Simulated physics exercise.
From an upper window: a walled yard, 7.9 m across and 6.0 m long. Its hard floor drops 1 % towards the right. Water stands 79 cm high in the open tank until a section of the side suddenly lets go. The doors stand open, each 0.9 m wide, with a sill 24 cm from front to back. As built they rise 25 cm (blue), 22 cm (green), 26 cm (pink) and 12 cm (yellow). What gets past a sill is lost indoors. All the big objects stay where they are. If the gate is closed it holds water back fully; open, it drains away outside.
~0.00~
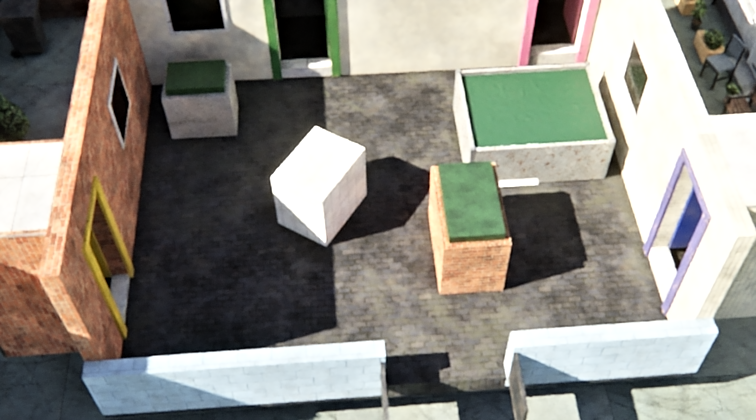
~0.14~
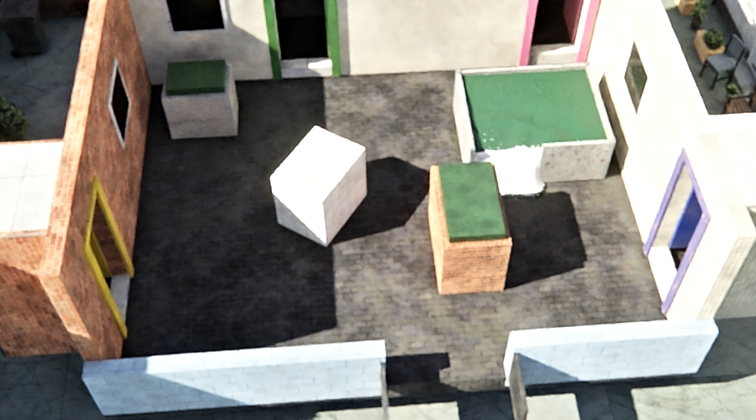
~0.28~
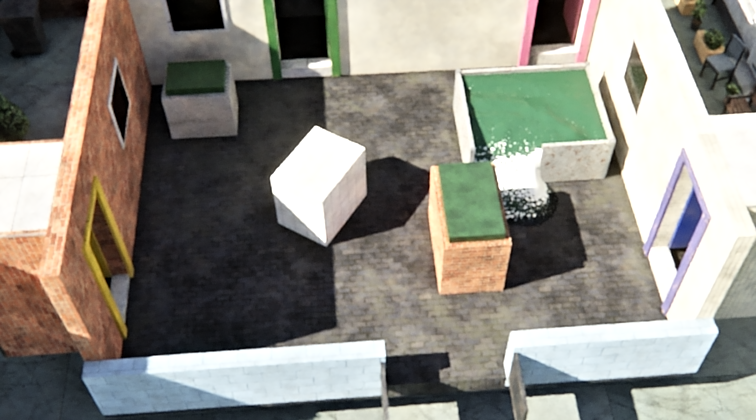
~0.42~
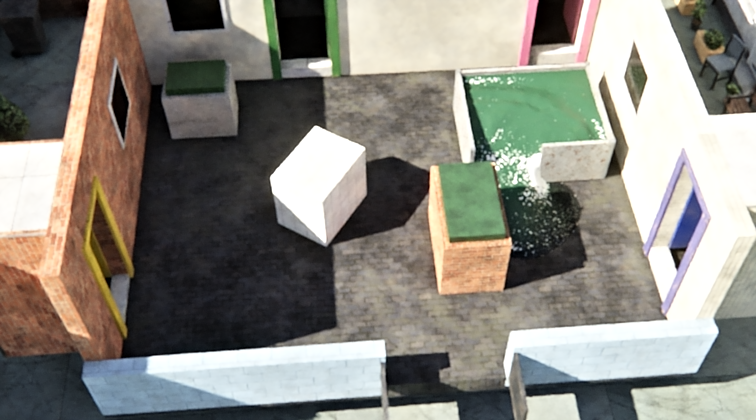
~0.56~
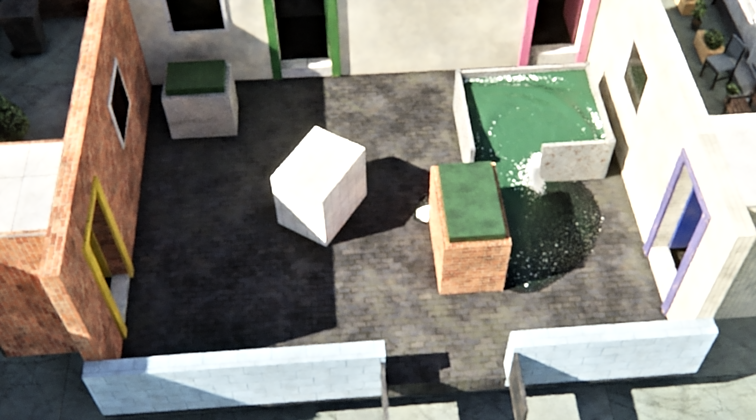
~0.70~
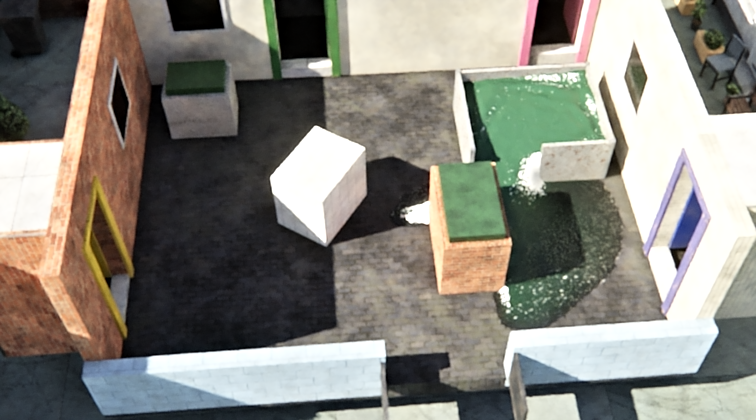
In the video, seen from above, a walled yard holds several blocks and a green-filled open tank; water bursts through a gap in the tank's front, foams around the nearby brick block, and spreads in a widening sheet across the dark floor.
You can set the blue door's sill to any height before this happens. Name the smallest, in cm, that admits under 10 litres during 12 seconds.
About 22 cm.
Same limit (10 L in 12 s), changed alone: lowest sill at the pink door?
About 12.0 cm at pink.
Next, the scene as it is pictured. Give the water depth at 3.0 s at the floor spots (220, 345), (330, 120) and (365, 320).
Roughly 1, 3 and 5 cm, in turn.
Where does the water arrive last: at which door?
Last comes the yellow one.
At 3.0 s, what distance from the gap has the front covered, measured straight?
About 5.4 m.
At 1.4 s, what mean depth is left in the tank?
About 51 cm.
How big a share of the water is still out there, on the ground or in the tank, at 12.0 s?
Some 88 per cent remains.
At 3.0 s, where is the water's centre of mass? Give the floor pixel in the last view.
Around (514, 212).
After 1.4 s water covers 25 % of the floor, deepest (50 cm) near (478, 211); 9 cm at the blue door, 0 litres in over its 25 cm sill.
After 3.0 s water covers 50 % of the floor, deepest (35 cm) near (556, 358); 23 cm at the blue door, 4 litres in over its 25 cm sill.
After 12.0 s water covers 100 % of the floor, deepest (12 cm) near (656, 352); 9 cm at the blue door, 5 litres in over its 25 cm sill.
At the blue door as built, the water arrived by 1.1 s and peaked near 27 cm at 2.4 s.
Run again over the same 12 s with other heights there, 14 litres in over 20.5 cm, 2 litres over 27.5 cm. The limit of 10 litres is kept from about 22 cm up.
